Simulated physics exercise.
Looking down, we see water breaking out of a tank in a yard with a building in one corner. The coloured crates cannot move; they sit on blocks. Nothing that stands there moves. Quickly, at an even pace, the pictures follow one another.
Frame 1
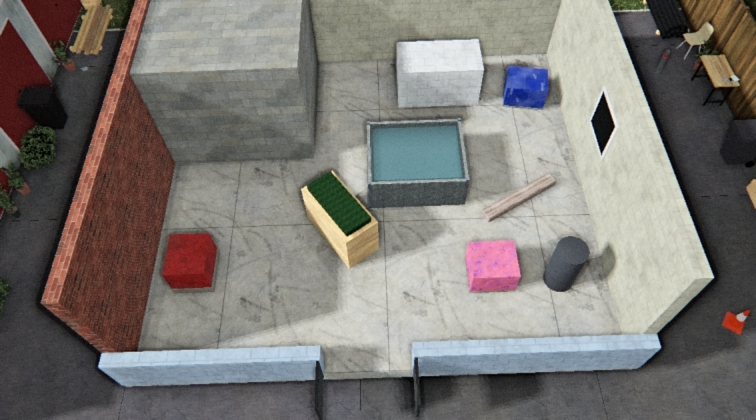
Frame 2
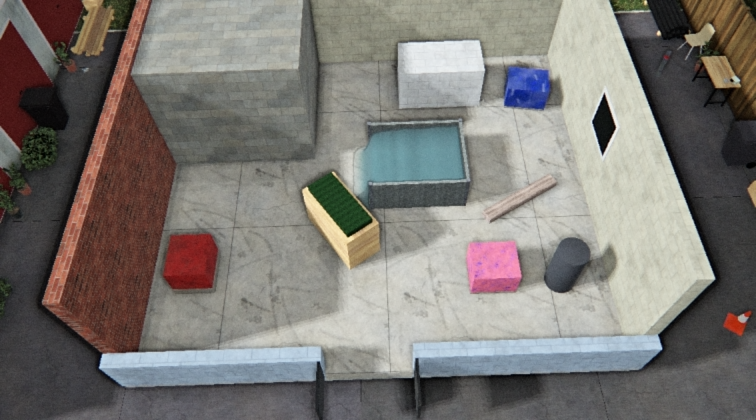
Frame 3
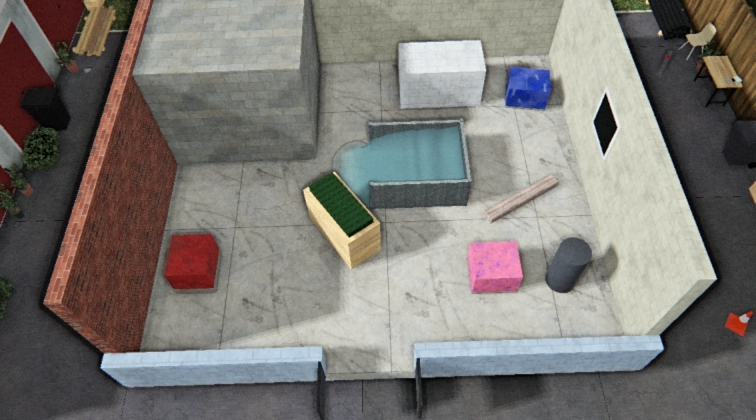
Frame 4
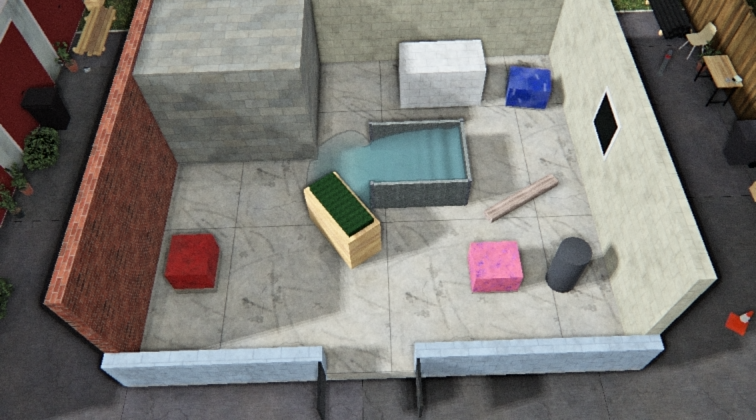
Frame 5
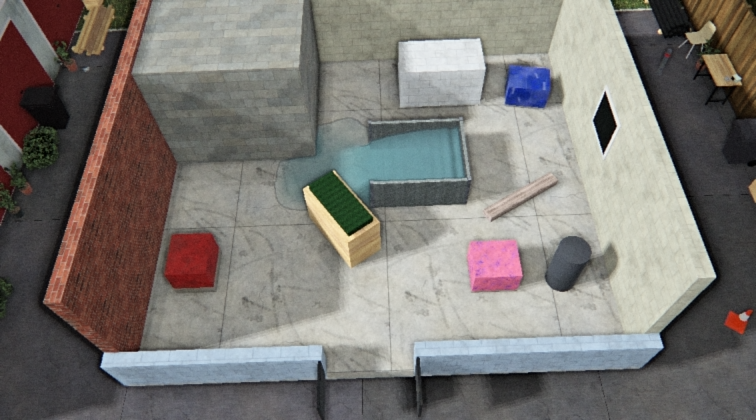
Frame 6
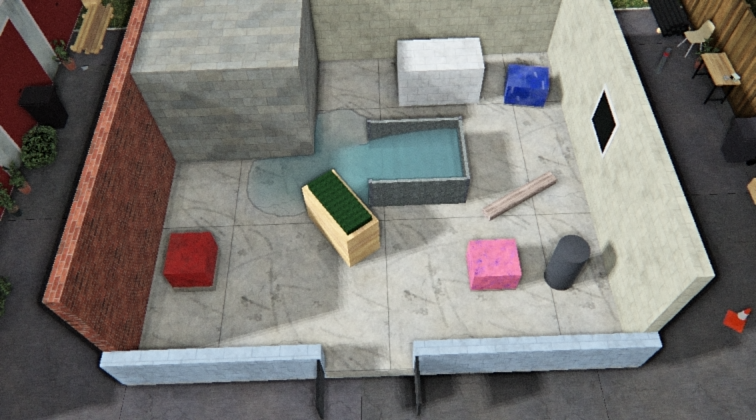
In this clip, seen from above, water sits still in a tank in a walled yard, then pours out through its open left side and spreads left across the paved ground, past a planter and alongside the grey corner building.
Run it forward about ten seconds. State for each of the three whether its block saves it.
The blue crate is not saved and gets wet. The red crate is not saved and gets wet. The pink crate is not saved and gets wet.
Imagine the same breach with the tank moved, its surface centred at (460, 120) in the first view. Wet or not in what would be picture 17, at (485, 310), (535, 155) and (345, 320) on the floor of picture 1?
One after the other: Dry, no water, no water.
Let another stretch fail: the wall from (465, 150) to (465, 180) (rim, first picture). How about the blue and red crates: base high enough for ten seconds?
Blue crate is reached; red crate is not reached.
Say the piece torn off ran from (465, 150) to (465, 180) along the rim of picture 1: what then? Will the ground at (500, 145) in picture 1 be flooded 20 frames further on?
Looking at that point, I'd call it drenched.
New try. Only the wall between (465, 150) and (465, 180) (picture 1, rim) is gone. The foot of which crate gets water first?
My pick is the pink crate.
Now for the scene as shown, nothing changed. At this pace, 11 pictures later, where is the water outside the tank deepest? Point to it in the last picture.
That spot is close to (191, 179).
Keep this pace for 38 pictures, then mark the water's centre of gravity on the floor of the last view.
At about (334, 199).
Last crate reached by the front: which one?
The one in blue, as I see it.
A moment on, water covers 20 % of the floor; the blue crate not reached, the red crate not reached, the pink crate not reached.
Next, water covers 35 % of the floor; the blue crate not reached, the red crate water round its plinth, the pink crate water round its plinth.
Then, water covers 45 % of the floor; the blue crate not reached, the red crate water round its plinth, the pink crate water round its plinth.
Later, water covers 70 % of the floor; the blue crate water round its plinth, the red crate water round its plinth, the pink crate water round its plinth.
In the end, water covers 95 % of the floor; the blue crate was topped, the red crate was topped, the pink crate was topped.
